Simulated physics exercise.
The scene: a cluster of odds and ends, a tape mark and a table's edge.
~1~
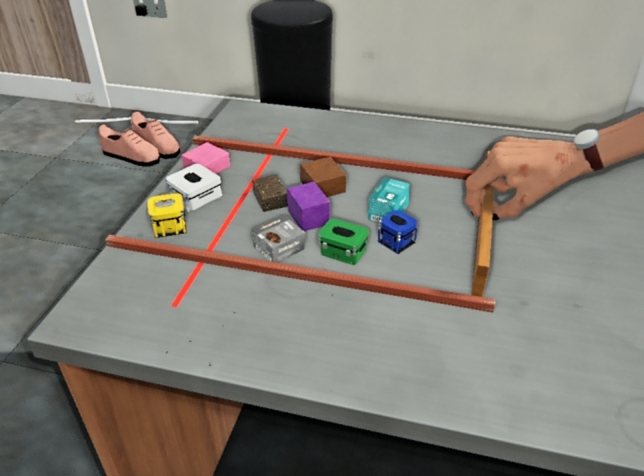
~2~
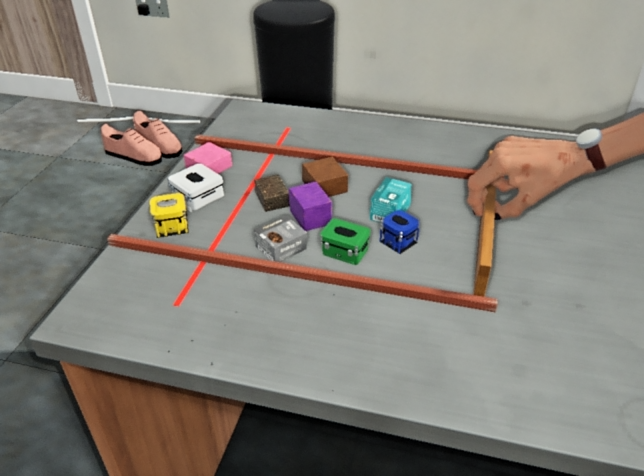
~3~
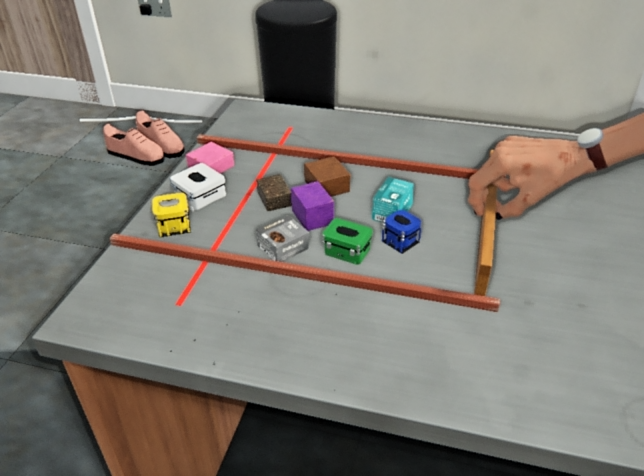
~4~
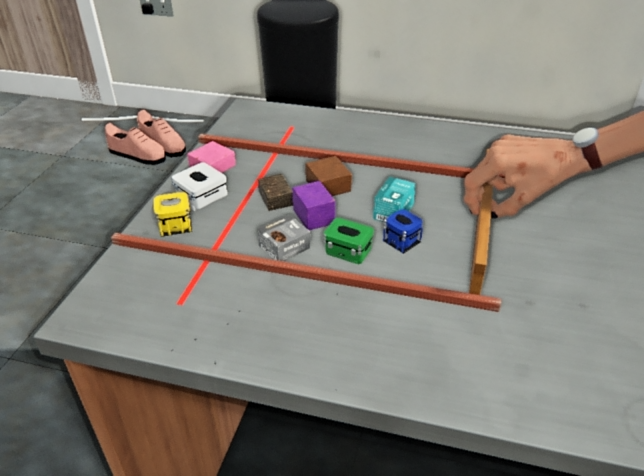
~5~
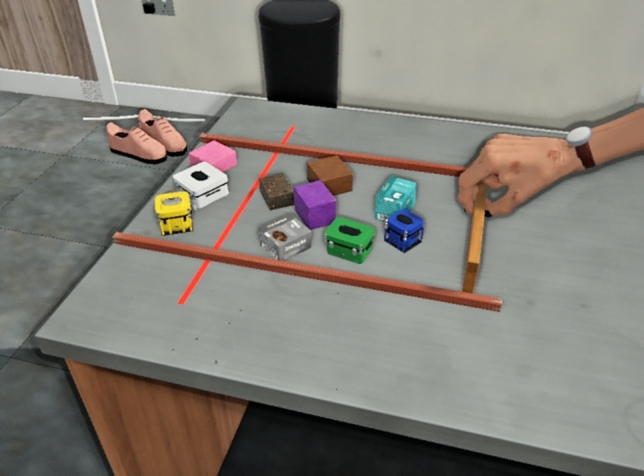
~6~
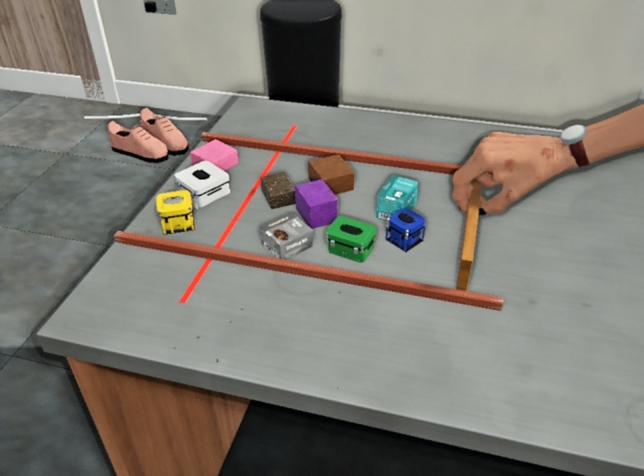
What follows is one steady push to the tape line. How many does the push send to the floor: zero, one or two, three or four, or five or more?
As it turns out, the number that fall off is zero.
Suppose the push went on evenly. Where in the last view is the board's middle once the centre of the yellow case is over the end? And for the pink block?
Near (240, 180) and (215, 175).
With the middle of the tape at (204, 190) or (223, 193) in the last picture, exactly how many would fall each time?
In that order 4 and 2.
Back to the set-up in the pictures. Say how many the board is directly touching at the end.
4 of them.
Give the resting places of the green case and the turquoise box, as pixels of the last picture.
First (203, 226), then (242, 176).
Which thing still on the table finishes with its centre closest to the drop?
The yellow case ends nearest.
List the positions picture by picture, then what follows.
Pink block (206, 161); yellow case (168, 215); white case (195, 188); board (485, 218); tape (241, 200), in the first frame.
Yellow case (170, 215); turquoise box (391, 202), in the second frame.
White case (199, 187); blue case (402, 231), in the third frame.
Pink block (212, 159); black block (275, 192), in the fourth frame.
Yellow case (174, 213); purple block (315, 205), in the fifth frame.
Pink block (214, 158); yellow case (176, 212); white case (203, 185); board (472, 213); tape (249, 197), in the sixth frame.
Early on, none off yet; pink block at rest near (214, 158); yellow case at rest near (176, 212); white case at rest near (203, 185).
Finally, the number that fall off is zero.
